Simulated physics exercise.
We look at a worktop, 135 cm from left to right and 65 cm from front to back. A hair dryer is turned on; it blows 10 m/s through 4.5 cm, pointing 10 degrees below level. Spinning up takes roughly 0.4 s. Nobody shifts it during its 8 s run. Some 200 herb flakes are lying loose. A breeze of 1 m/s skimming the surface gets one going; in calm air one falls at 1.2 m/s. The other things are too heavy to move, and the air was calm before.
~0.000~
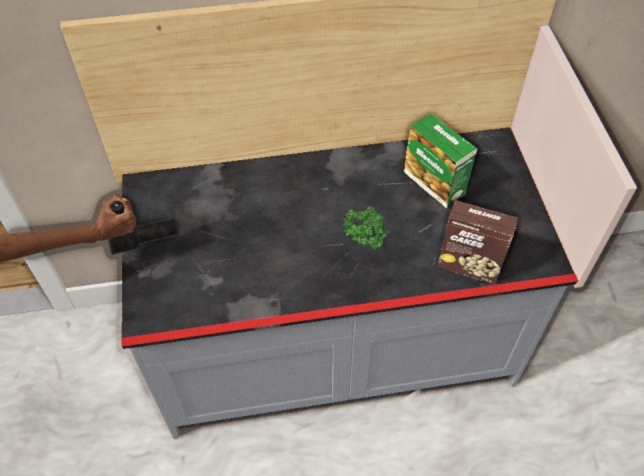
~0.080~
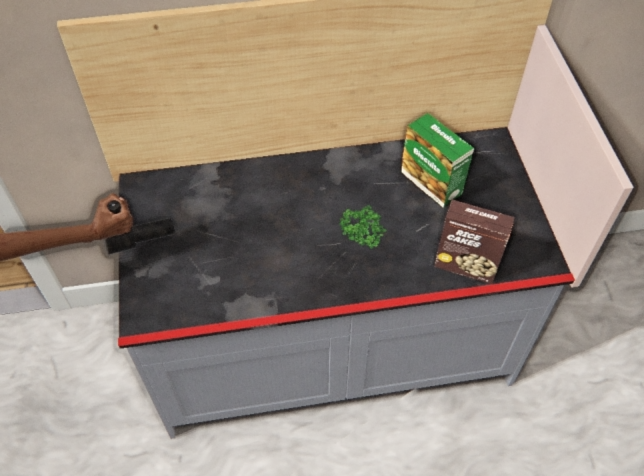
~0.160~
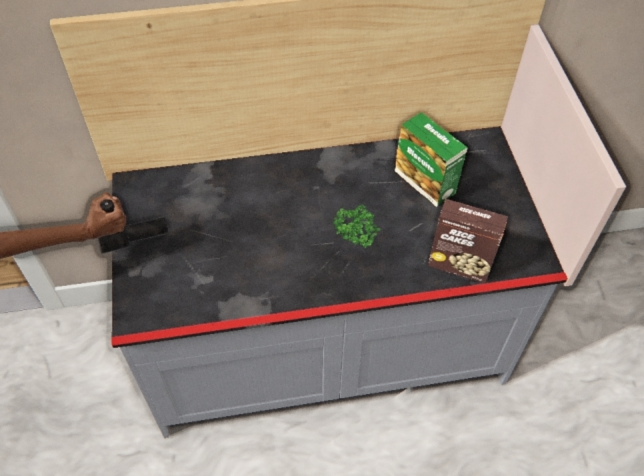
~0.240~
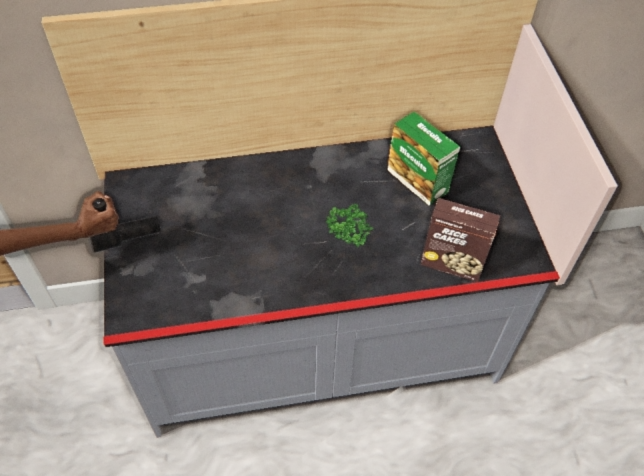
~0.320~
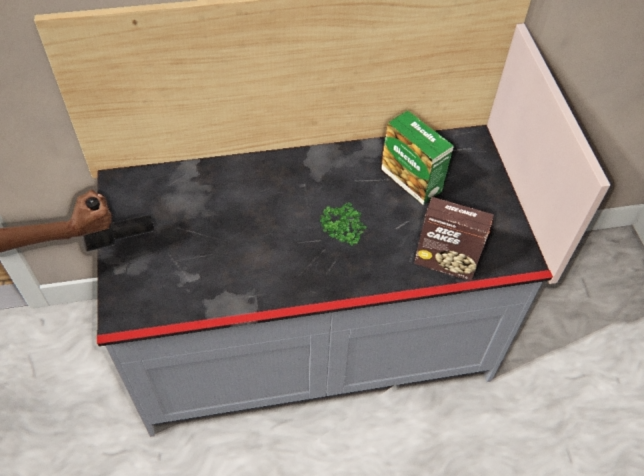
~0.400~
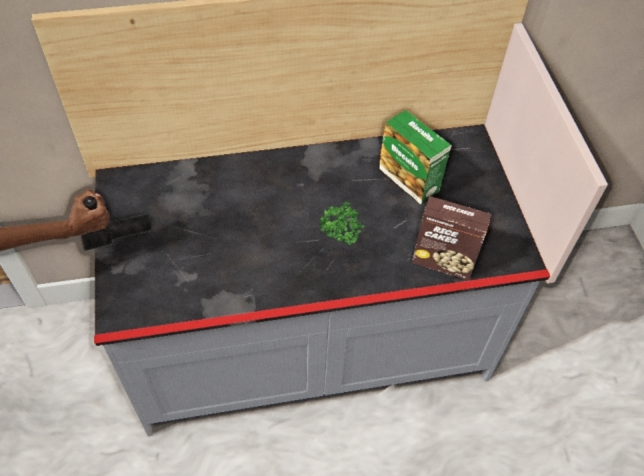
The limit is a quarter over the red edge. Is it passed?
Answer: Yes.
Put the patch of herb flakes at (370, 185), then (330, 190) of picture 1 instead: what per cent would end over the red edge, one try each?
In turn about 50 %, 70 %.
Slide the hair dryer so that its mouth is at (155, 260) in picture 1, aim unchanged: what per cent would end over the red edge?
It would be near 50 %.
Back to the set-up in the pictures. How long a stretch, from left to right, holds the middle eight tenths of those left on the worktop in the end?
Roughly 30 cm.
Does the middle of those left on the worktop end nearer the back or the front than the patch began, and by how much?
To the front, by about 10 cm.
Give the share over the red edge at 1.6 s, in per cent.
About 0 %.
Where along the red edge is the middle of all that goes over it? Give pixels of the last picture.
At about (537, 279).
After 1.6 s the count stands so, 0 % are over the red edge; the middle of those still in play is near (478, 237).
After 2.6 s the count stands so, 18 % are over the red edge; the middle of those still in play is near (491, 245).
After 4.4 s the count stands so, 40 % are over the red edge; the middle of those still in play is near (482, 245).
After 8.0 s, at the end, 52 % are over the red edge; the middle of those still in play is near (470, 246).
